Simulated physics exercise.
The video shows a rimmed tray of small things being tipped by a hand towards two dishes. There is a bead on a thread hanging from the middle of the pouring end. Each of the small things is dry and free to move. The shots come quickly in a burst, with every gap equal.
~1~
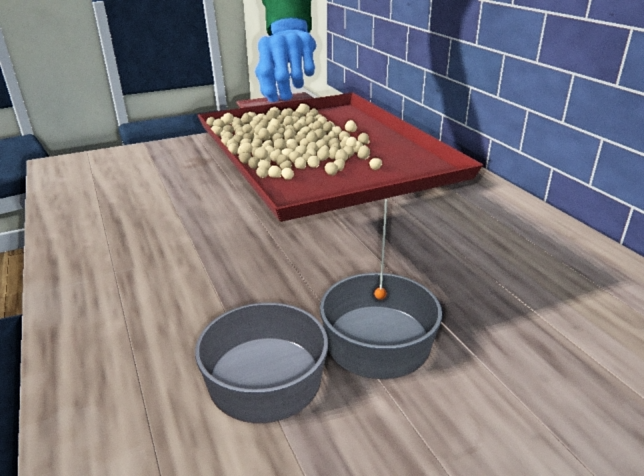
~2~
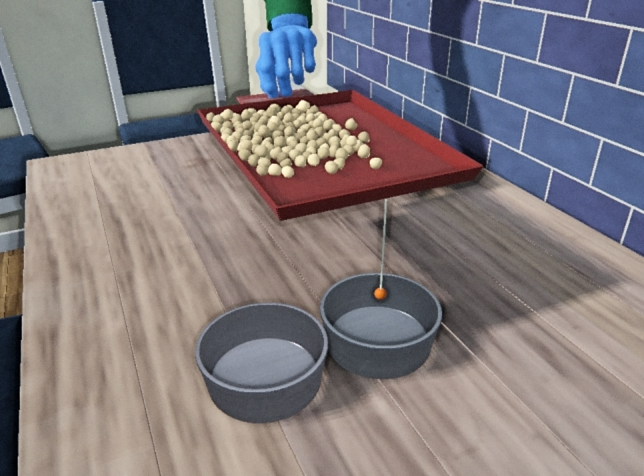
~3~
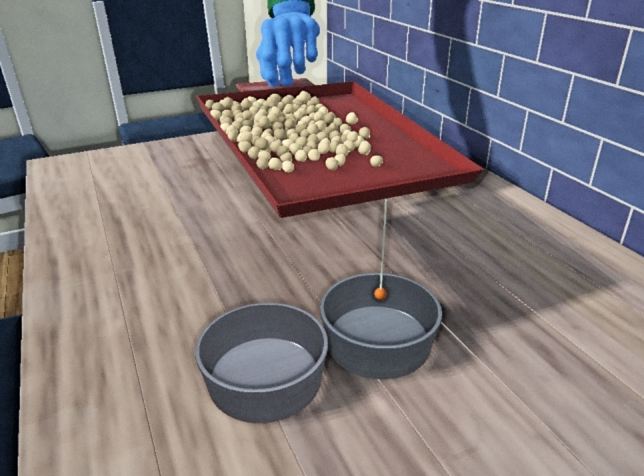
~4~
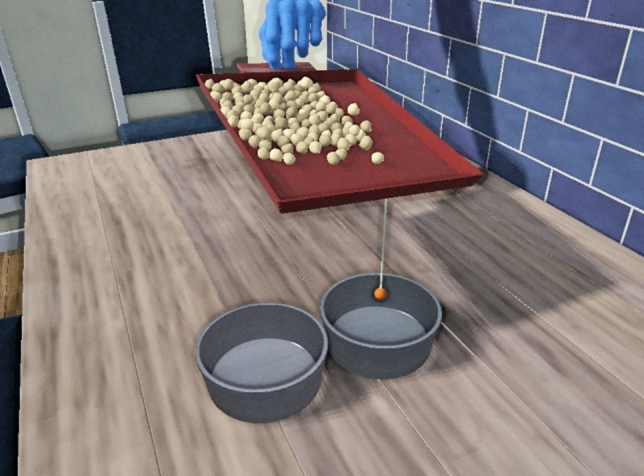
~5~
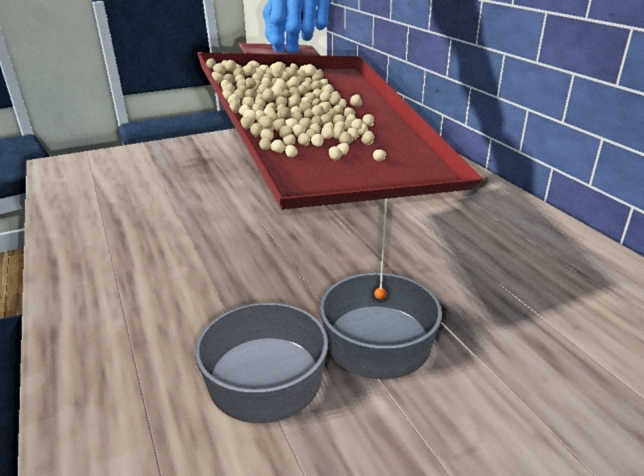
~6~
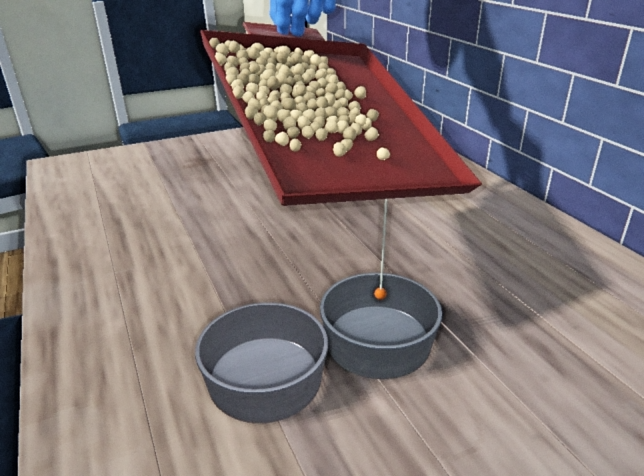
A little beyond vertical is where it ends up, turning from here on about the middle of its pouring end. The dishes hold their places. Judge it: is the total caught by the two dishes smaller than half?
Yes.
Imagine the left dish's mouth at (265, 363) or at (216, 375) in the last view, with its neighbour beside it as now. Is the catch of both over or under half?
Result, first setup: A minority share; second setup: A minority share.
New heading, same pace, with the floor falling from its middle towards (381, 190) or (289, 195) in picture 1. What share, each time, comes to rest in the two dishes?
The first try gives close to 20 percent; the next gives 90 percent.
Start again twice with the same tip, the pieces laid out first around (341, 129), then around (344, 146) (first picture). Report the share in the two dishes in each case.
You'd get 10 % the first time and 20 % the second.
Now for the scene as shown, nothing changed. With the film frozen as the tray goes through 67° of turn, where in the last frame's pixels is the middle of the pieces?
About (444, 187).
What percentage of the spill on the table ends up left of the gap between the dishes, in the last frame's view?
0 %, roughly.
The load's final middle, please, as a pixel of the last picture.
Somewhere around (480, 331) in the last picture.
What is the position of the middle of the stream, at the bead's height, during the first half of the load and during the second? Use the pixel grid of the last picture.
The early half goes through (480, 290), the late half through (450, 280).
Just after the last frame, tray tipped steeply; roughly two thirds on the tray; about a tenth outside both; roughly a quarter in the air.
A moment on, tray tipped past a quarter turn; roughly a quarter in the right dish; the larger part outside both; about a tenth in the air.
Further on, tray tipped past a quarter turn; about a tenth in the right dish; the larger part outside both.
When it is over, tray tipped past a quarter turn; not one in the left dish; about a tenth in the right dish; the larger part outside both.
